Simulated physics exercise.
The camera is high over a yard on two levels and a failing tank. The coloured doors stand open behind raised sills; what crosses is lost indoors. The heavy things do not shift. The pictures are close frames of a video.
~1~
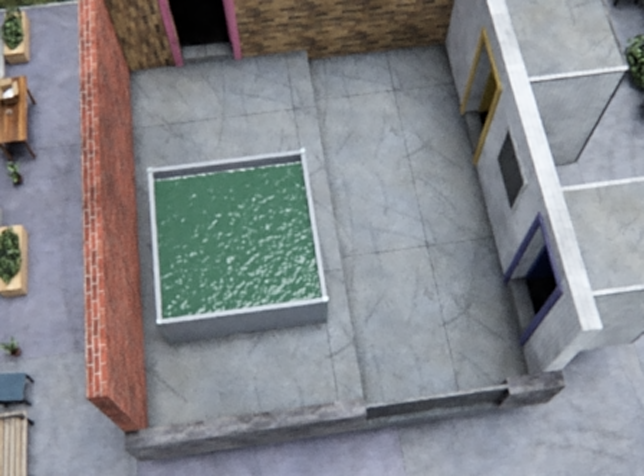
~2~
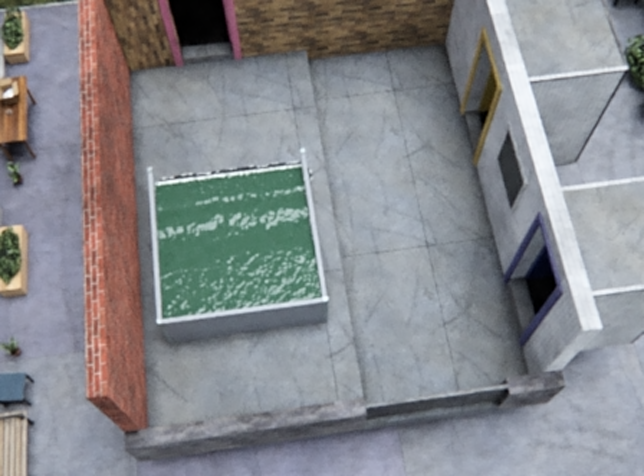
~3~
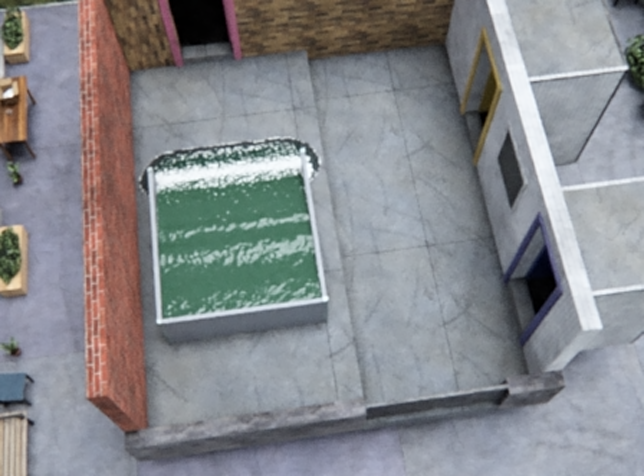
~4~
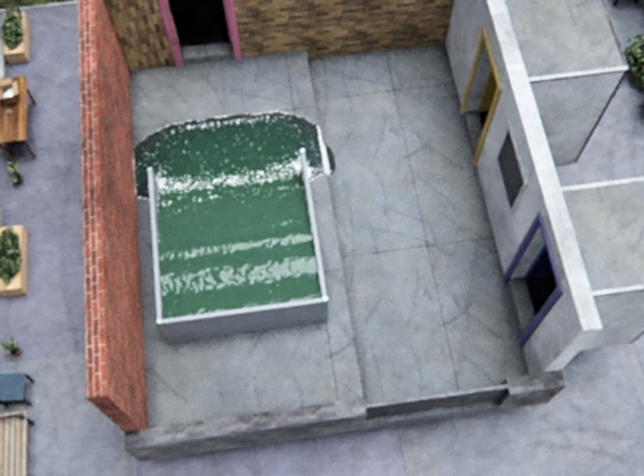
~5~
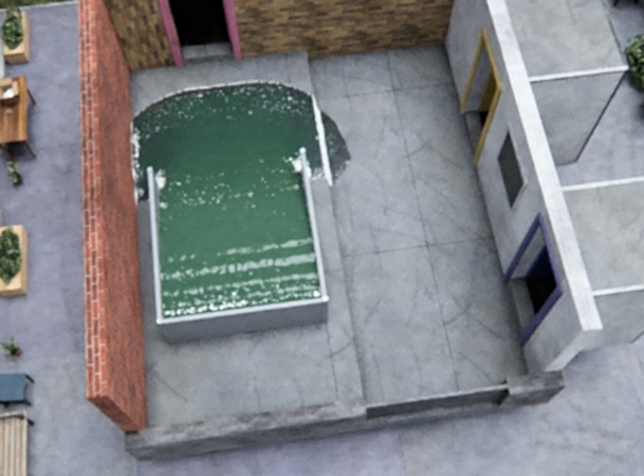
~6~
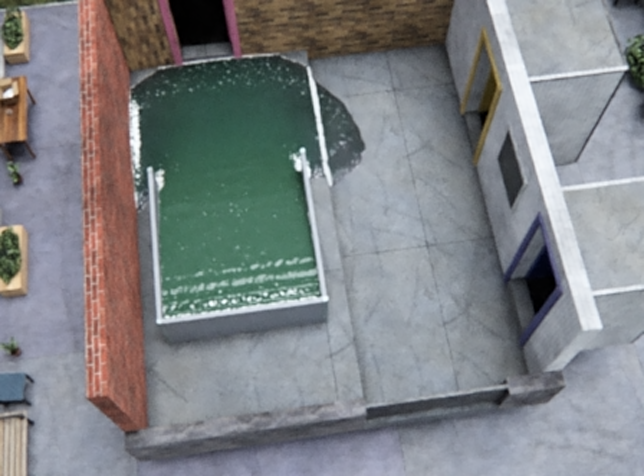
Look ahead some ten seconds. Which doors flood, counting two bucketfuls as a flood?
One by one: The blue door stays under that; the pink door takes more than that; the yellow door takes more than that.
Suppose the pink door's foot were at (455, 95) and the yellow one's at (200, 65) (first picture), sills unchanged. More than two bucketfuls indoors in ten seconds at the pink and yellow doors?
My reading: The pink one floods, the yellow one passes that mark.
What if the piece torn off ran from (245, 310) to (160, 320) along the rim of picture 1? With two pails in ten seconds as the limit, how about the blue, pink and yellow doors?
One by one: The blue one floods; the pink one keeps below it; the yellow one floods.
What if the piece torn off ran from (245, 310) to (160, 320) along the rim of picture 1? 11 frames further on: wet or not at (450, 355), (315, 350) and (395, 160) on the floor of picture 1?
As listed: Awash, awash, free of water.
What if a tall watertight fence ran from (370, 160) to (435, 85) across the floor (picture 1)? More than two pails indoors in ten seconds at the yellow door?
The yellow door lets less in.
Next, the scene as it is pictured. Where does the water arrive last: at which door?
It is the blue door.
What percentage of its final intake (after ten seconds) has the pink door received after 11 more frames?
Roughly 60 per cent.
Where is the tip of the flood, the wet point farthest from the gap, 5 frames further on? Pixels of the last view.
Around (387, 58).
A moment on, water covers 35 % of the floor; the blue door not reached, the pink door far over two buckets in, the yellow door not reached.
Next, water covers 40 % of the floor; the blue door not reached, the pink door far over two buckets in, the yellow door not reached.
Then, water covers 55 % of the floor; the blue door not reached, the pink door far over two buckets in, the yellow door under two buckets in.
Later, water covers 85 % of the floor; the blue door wet at the sill, nothing in, the pink door far over two buckets in, the yellow door far over two buckets in.
In the end, water covers 95 % of the floor; the blue door wet at the sill, nothing in, the pink door far over two buckets in, the yellow door far over two buckets in.
